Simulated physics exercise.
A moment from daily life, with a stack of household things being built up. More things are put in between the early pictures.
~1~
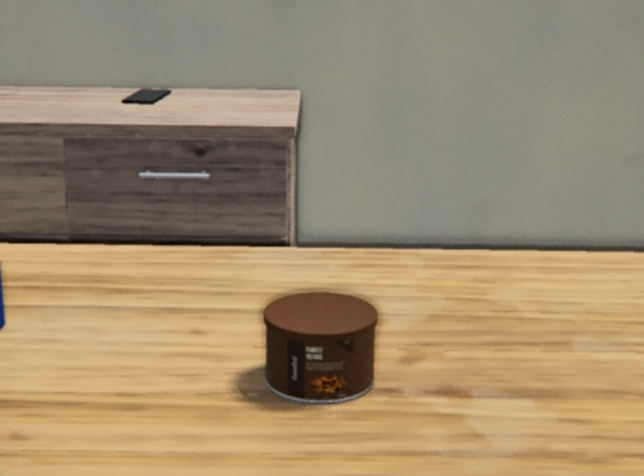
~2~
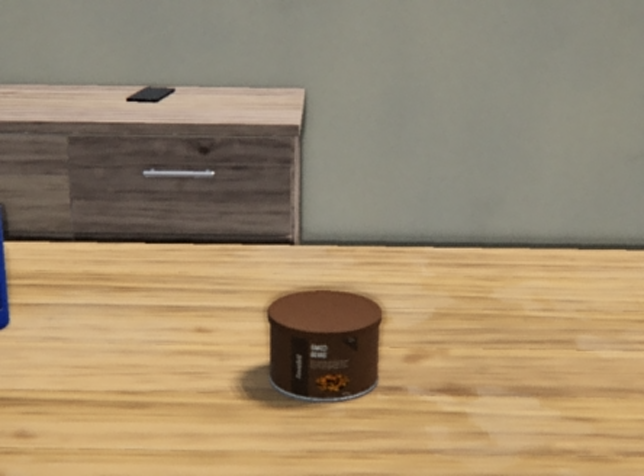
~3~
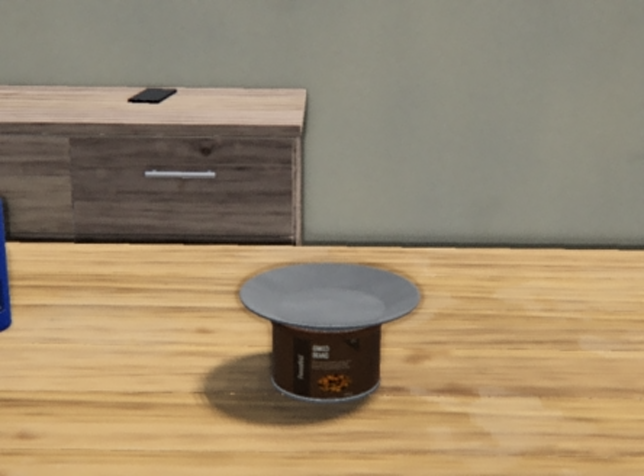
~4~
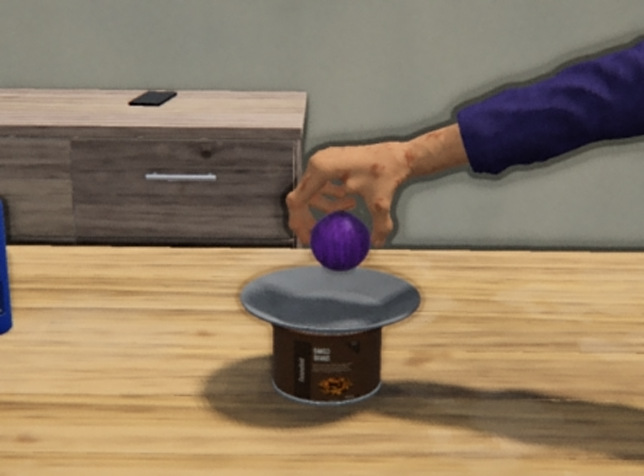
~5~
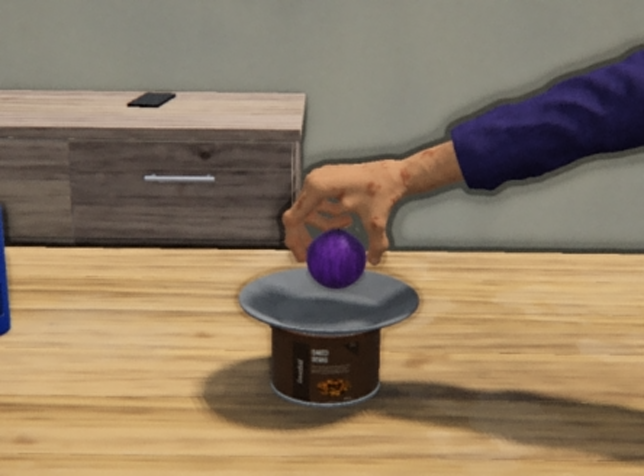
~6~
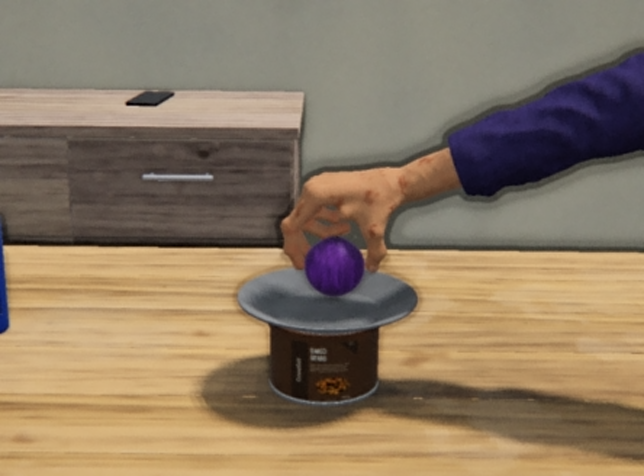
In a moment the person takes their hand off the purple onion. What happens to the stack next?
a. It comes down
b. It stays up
b.
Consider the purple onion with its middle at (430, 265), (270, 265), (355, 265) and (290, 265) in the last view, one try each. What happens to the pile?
Result per case: First toppled, second still standing, third still standing, fourth still standing.
Then, 0.30 s after the last picture, nothing has stirred.
Then, 0.70 s after the last picture, purple onion resting near (335, 267).
At rest, all 4 in place. Seen from the same camera at the end, purple onion near (335, 267). The pile keeps its balance.
